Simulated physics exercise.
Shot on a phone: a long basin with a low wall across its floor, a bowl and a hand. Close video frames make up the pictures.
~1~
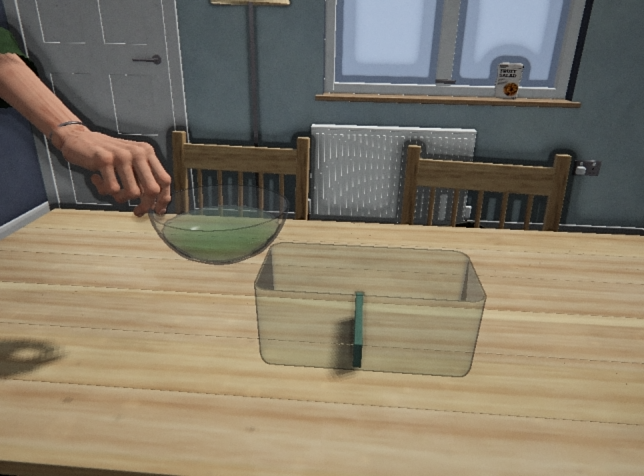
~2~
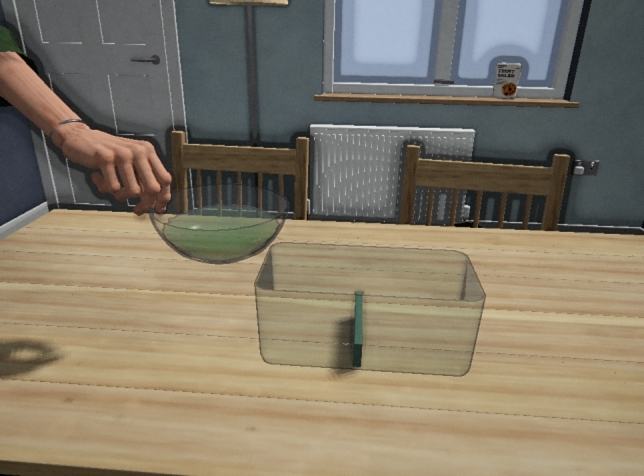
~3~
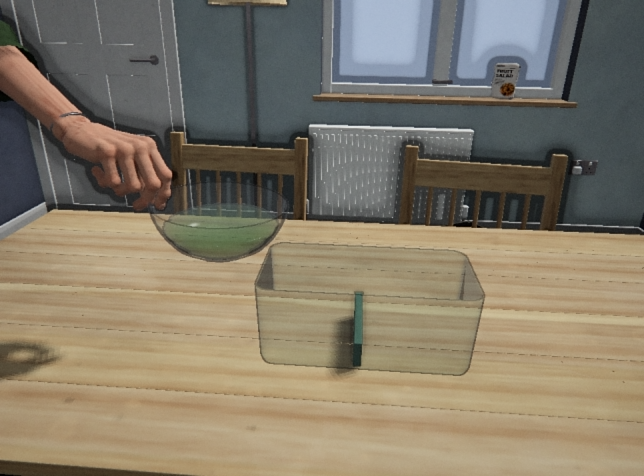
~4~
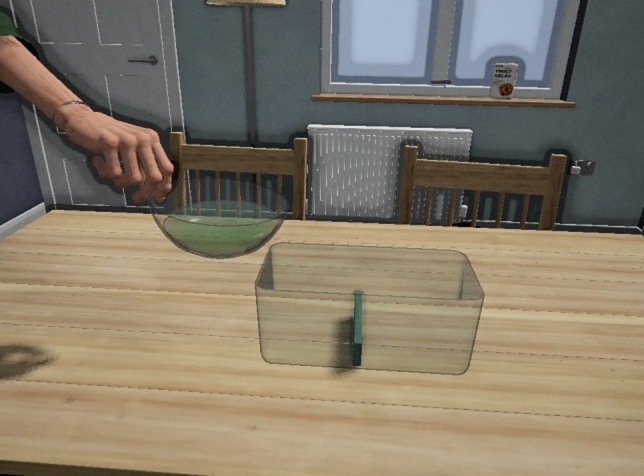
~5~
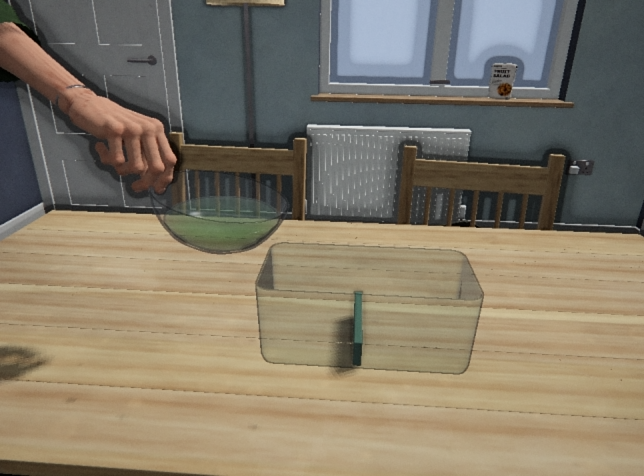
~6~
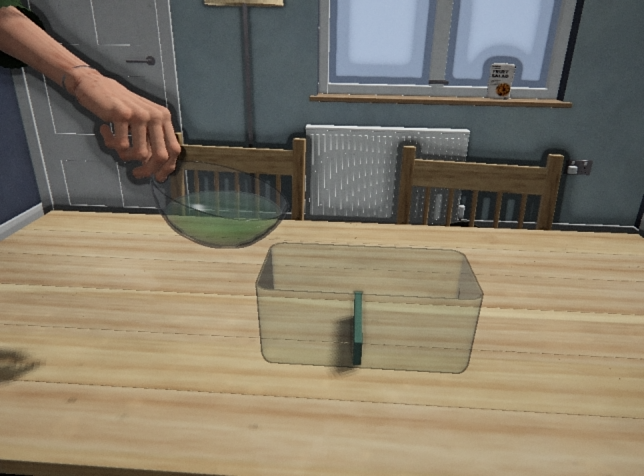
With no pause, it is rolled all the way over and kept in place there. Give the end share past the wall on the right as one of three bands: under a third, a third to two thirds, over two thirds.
The end share is a third to two thirds.
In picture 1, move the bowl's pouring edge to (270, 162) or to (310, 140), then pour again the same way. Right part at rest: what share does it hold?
Roughly 50 % the first time and roughly 80 % the second.
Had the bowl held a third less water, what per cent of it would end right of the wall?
Some 30 parts in a hundred, give or take.
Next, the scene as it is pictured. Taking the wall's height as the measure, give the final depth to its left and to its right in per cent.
On the left it sits near 40, while on the right it sits near 40.
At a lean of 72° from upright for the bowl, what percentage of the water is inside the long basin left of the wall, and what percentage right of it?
The left part holds 10 percent and the right part 0 percent.
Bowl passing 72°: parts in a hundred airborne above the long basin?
That comes to near 45 percent.
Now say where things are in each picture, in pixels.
In the first frame, it leans 0°; its right rim is at (288, 209); the water meets the walls at (166, 220) and (280, 226); the long basin's rim runs from (264, 265) to (476, 276); the wall's top is at (359, 317).
In the second frame, it leans 1°; its right rim is at (287, 209); the water meets the walls at (167, 220) and (280, 226).
In the third frame, it leans 3°; its right rim is at (287, 210); the water meets the walls at (167, 218) and (280, 224).
In the fourth frame, it leans 6°; its right rim is at (287, 210); the water meets the walls at (167, 214) and (280, 221).
In the fifth frame, it leans 11°; its right rim is at (287, 210); the water meets the walls at (168, 209) and (281, 218).
In the sixth frame, it leans 16°; its right rim is at (287, 210); the water meets the walls at (169, 202) and (282, 213).
A moment on, the bowl is tipped part way and 45 per cent is still to pour, 9 is left of the wall and 0 right of it.
Next, the bowl is tipped on its side and 1 per cent is still to pour, 39 is left of the wall and 51 right of it.
Then the bowl is tipped on its side and 0 per cent is still to pour, 47 is left of the wall and 52 right of it.
Later the bowl is tipped on its side and 0 per cent is still to pour, 47 is left of the wall and 51 right of it.
At rest 47 per cent lies left of the wall, 51 right of it and 1 outside.
